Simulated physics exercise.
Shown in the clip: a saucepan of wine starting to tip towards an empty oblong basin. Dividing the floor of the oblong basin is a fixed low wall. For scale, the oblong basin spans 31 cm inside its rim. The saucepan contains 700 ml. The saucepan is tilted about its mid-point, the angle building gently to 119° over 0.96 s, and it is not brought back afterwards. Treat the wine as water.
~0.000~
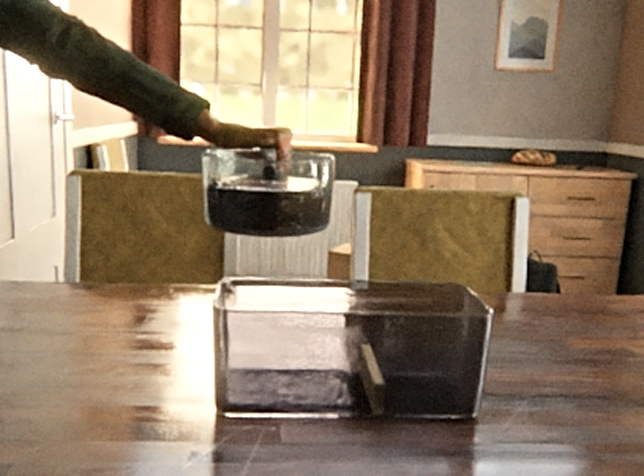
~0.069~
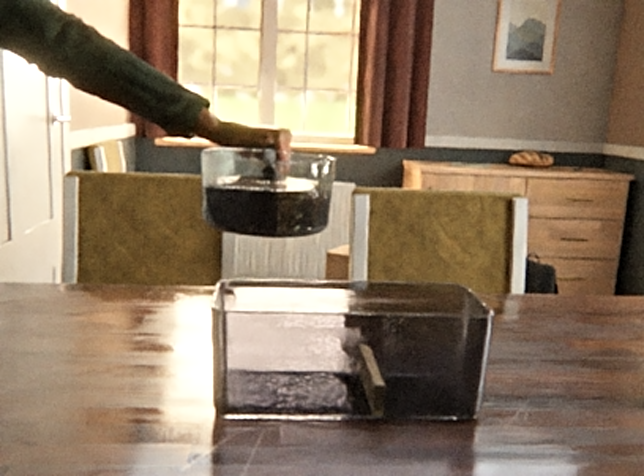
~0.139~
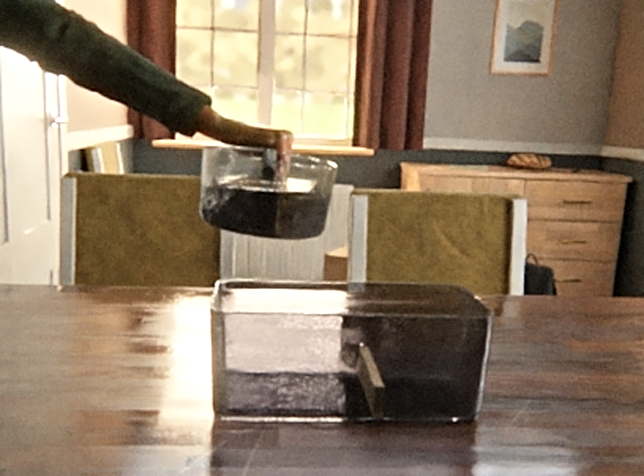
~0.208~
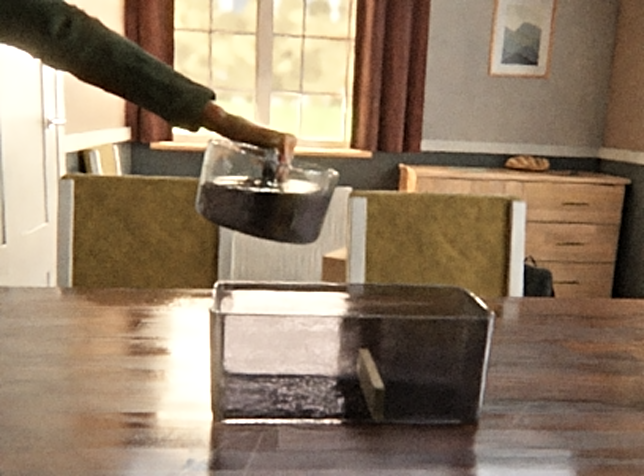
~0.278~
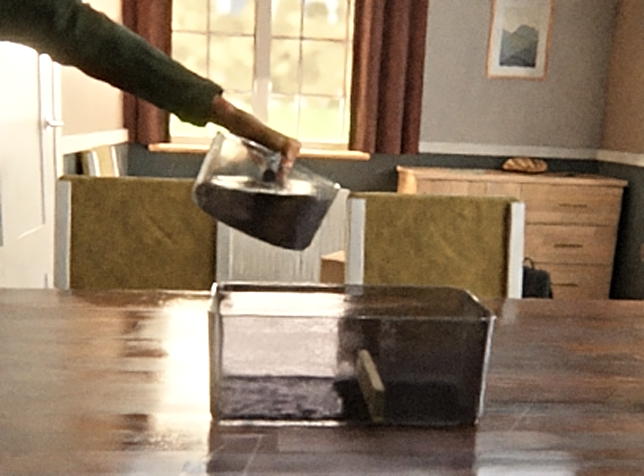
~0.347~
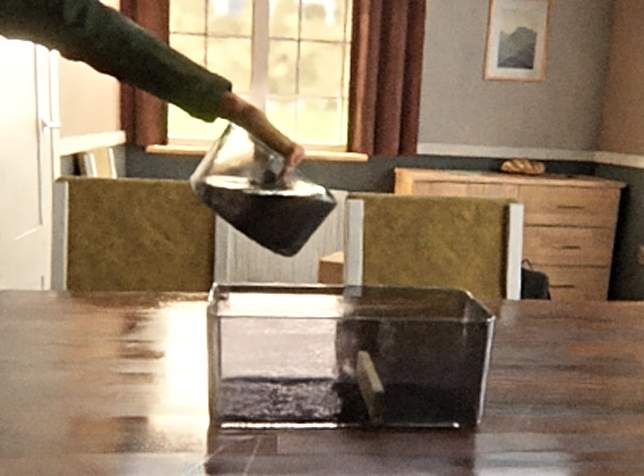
In a dining room, a hand holds a clear saucepan of dark wine above an oblong glass basin with a low inner wall on a wooden table, then gradually tilts the saucepan steeply, its right side dipping downward.
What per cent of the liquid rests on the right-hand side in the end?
36 percent.
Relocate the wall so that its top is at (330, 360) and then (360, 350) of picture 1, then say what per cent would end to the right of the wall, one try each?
Respectively 75 and 45 %.
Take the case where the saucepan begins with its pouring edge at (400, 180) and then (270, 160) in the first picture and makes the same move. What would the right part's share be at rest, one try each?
80 then 15 %.
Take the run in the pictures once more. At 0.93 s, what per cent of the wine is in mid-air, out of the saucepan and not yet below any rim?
Some 4 % is up in the air.
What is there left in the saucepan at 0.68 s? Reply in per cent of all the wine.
Some 30 % of it is still there.
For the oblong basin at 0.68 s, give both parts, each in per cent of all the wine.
I'd say some 18 in a hundred on the left and 24 on the right.
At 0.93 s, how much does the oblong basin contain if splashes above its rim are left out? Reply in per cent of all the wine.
Roughly 94 per cent.
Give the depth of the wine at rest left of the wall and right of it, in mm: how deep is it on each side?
Once settled, the left stands around 20 mm and the right around 18 mm.
After 0.68 s the tilt is 96° and 30 per cent is still to pour, 19 is left of the wall and 23 right of it.
After 0.93 s the tilt is 119° and 3 per cent is still to pour, 59 is left of the wall and 35 right of it.
After 1.18 s the tilt is 119° and 0 per cent is still to pour, 63 is left of the wall and 35 right of it.
After 1.46 s the tilt is 119° and 0 per cent is still to pour, 63 is left of the wall and 35 right of it.
In the end 63 per cent lies left of the wall, 36 right of it and 1 outside.
